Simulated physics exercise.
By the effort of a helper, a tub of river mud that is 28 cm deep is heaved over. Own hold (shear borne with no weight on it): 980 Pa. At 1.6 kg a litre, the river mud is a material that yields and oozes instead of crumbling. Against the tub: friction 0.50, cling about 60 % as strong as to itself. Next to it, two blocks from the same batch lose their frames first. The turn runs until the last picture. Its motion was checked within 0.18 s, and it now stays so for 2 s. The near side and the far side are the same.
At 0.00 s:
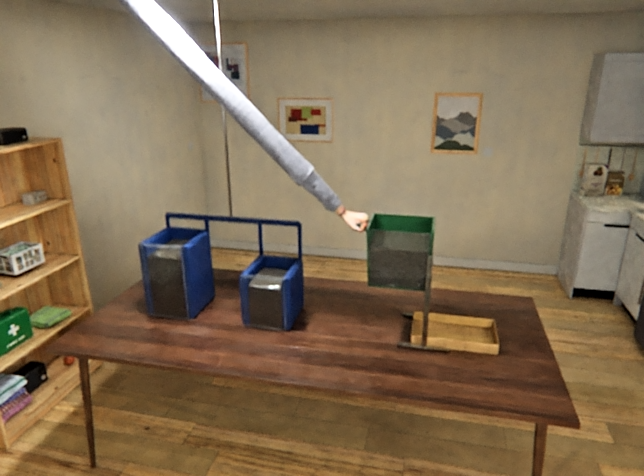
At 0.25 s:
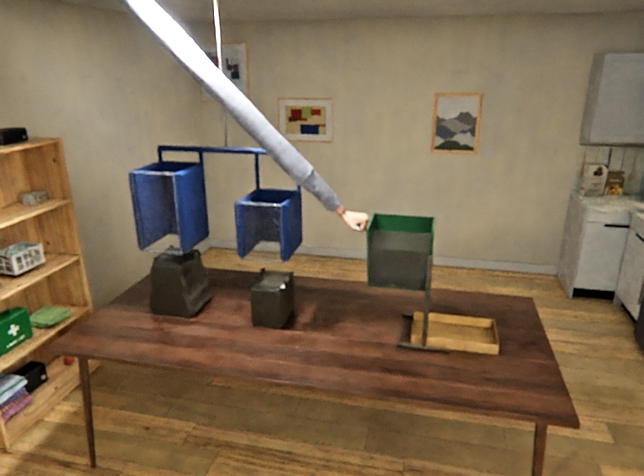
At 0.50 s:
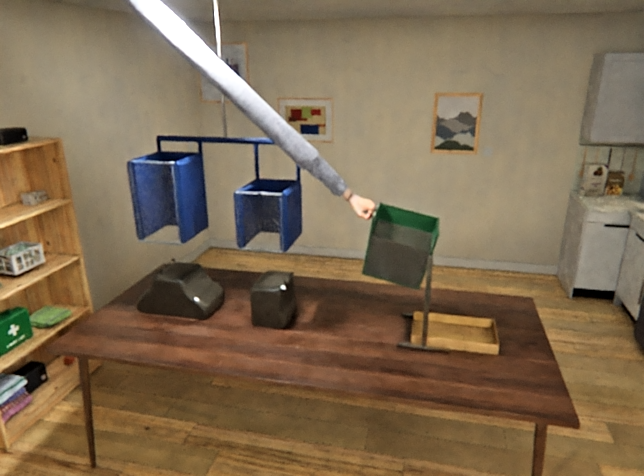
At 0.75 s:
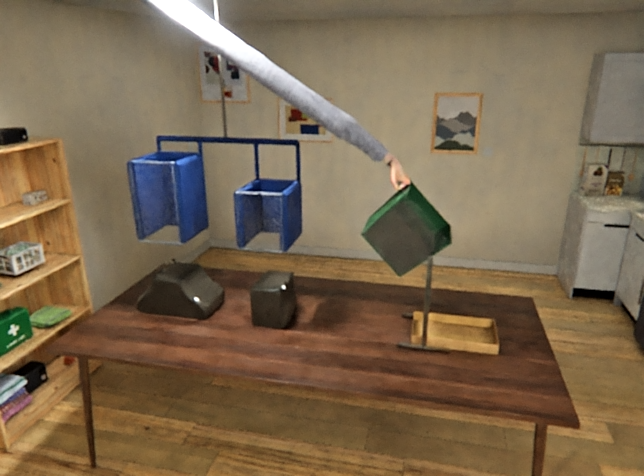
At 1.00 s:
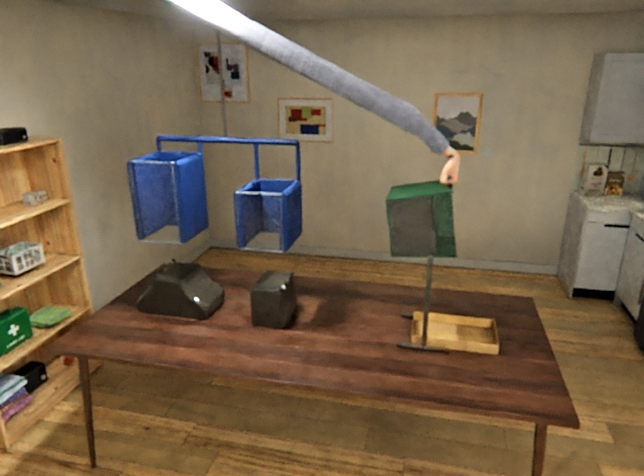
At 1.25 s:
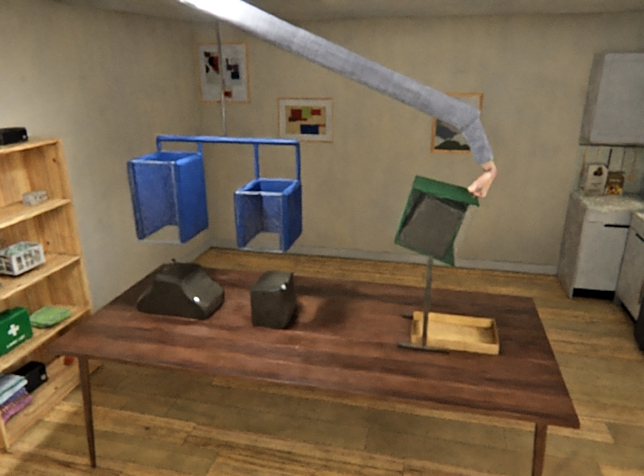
Blue boxes lift off two dark blocks, which sag, then a hand tilts a green tub.
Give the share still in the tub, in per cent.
0 %.
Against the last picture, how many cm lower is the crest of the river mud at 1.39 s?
Around 7 cm below its level in the last picture.
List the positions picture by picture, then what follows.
In the first picture, handle-side rim at (368, 229), tilt 0 degrees; crest of the river mud at (422, 251); block heights 36 cm, 24 cm (left to right).
In the second picture, handle-side rim at (368, 229), tilt 0 degrees; crest of the river mud at (422, 251); block heights 31 cm, 23 cm (left to right).
In the third picture, handle-side rim at (375, 218), tilt 12 degrees; crest of the river mud at (375, 238); block heights 23 cm, 23 cm (left to right).
In the fourth picture, handle-side rim at (408, 194), tilt 47 degrees; crest of the river mud at (393, 210); block heights 23 cm, 23 cm (left to right).
In the fifth picture, handle-side rim at (452, 193), tilt 82 degrees; crest of the river mud at (431, 198); block heights 23 cm, 23 cm (left to right).
In the sixth picture, handle-side rim at (478, 206), tilt 105 degrees; crest of the river mud at (426, 196); block heights 23 cm, 23 cm (left to right).
After 1.39 s, the tub is at 105 degrees and holds 85 %.
After 1.56 s, the tub is at 105 degrees and holds 41 %.
After 1.73 s, the tub is at 105 degrees and holds 19 %.
After 1.90 s, the tub is at 105 degrees and holds 0 %.
After 3.25 s, the tub is at 105 degrees and holds 0 %.
